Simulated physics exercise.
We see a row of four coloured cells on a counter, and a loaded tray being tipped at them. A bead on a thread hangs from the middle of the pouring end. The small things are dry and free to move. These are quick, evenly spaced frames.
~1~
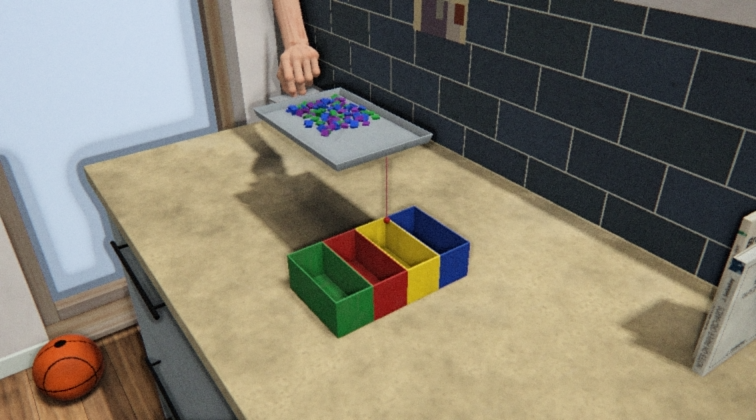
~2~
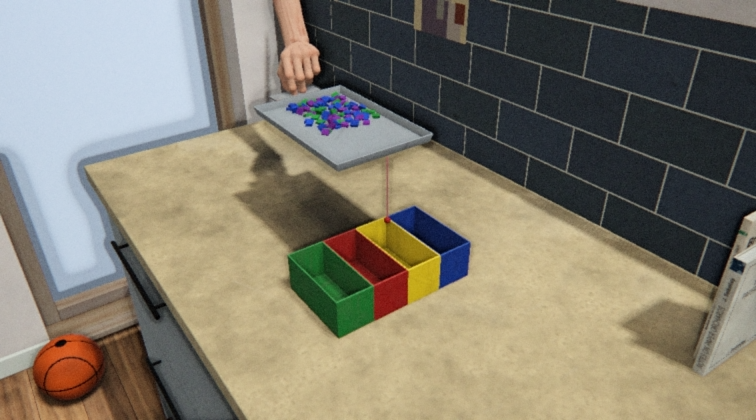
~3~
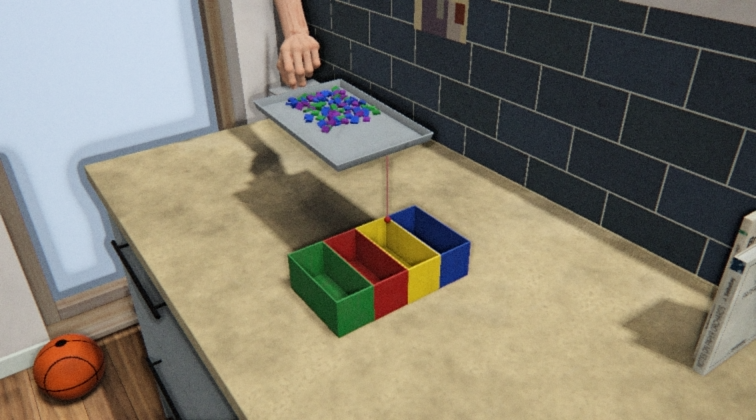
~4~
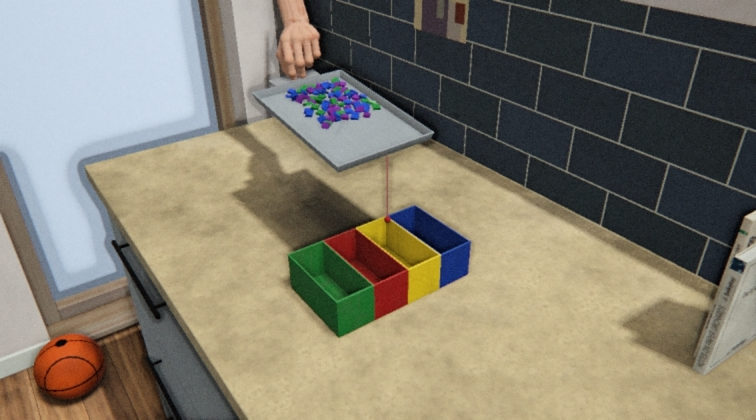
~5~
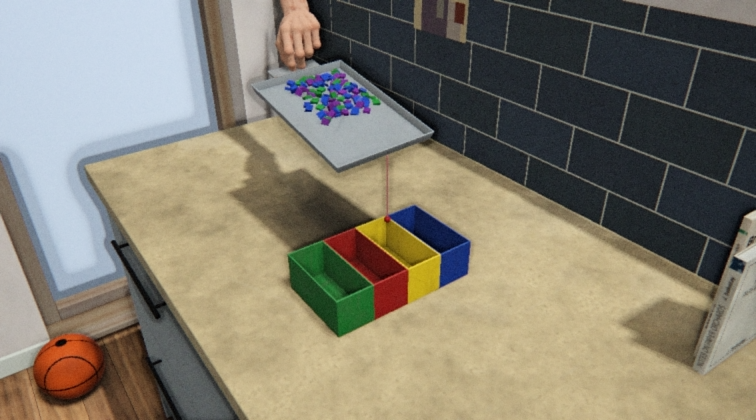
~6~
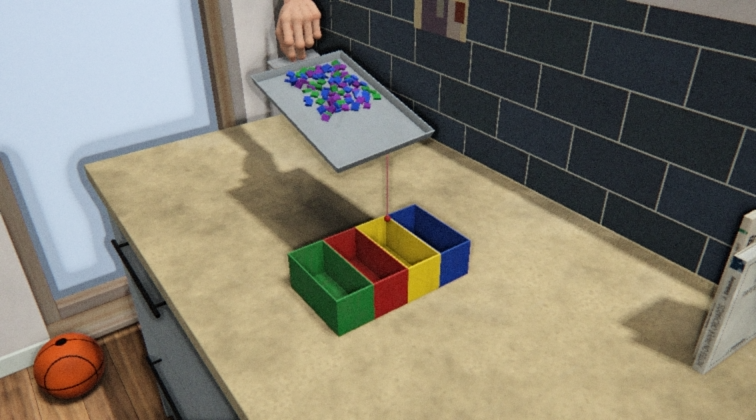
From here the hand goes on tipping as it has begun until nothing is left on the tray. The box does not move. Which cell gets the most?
The red cell gets the most.
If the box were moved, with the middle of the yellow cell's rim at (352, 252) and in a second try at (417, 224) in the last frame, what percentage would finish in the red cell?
In turn 0 and 30 in a hundred.
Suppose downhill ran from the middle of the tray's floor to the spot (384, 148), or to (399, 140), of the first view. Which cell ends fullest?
One: Blue. Two: The blue cell.
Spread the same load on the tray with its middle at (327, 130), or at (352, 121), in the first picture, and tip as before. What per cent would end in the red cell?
The first gives 70 %, the second 50 %.
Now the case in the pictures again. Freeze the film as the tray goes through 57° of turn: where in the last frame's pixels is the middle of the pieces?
Roughly at (363, 159).
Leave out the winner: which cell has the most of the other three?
Second comes the yellow cell.
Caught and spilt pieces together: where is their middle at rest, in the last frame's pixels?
Roughly at (372, 287).
Shortly afterwards, tray tipped steeply; near two thirds on the tray; only a few in the red cell; near a quarter falling or outside the box.
Next, tray tipped right over; near a third on the tray; near a third in the red cell; a little in the yellow cell; only a few in the green cell; only a few in the blue cell; a little falling or outside the box.
Some moments later, tray tipped past a quarter turn; near two thirds in the red cell; near a quarter in the yellow cell; only a few in the green cell; only a few in the blue cell; only a few falling or outside the box.
In the end, tray tipped past a quarter turn; near two thirds in the red cell; near a quarter in the yellow cell; only a few in the green cell; only a few in the blue cell; only a few outside the box.
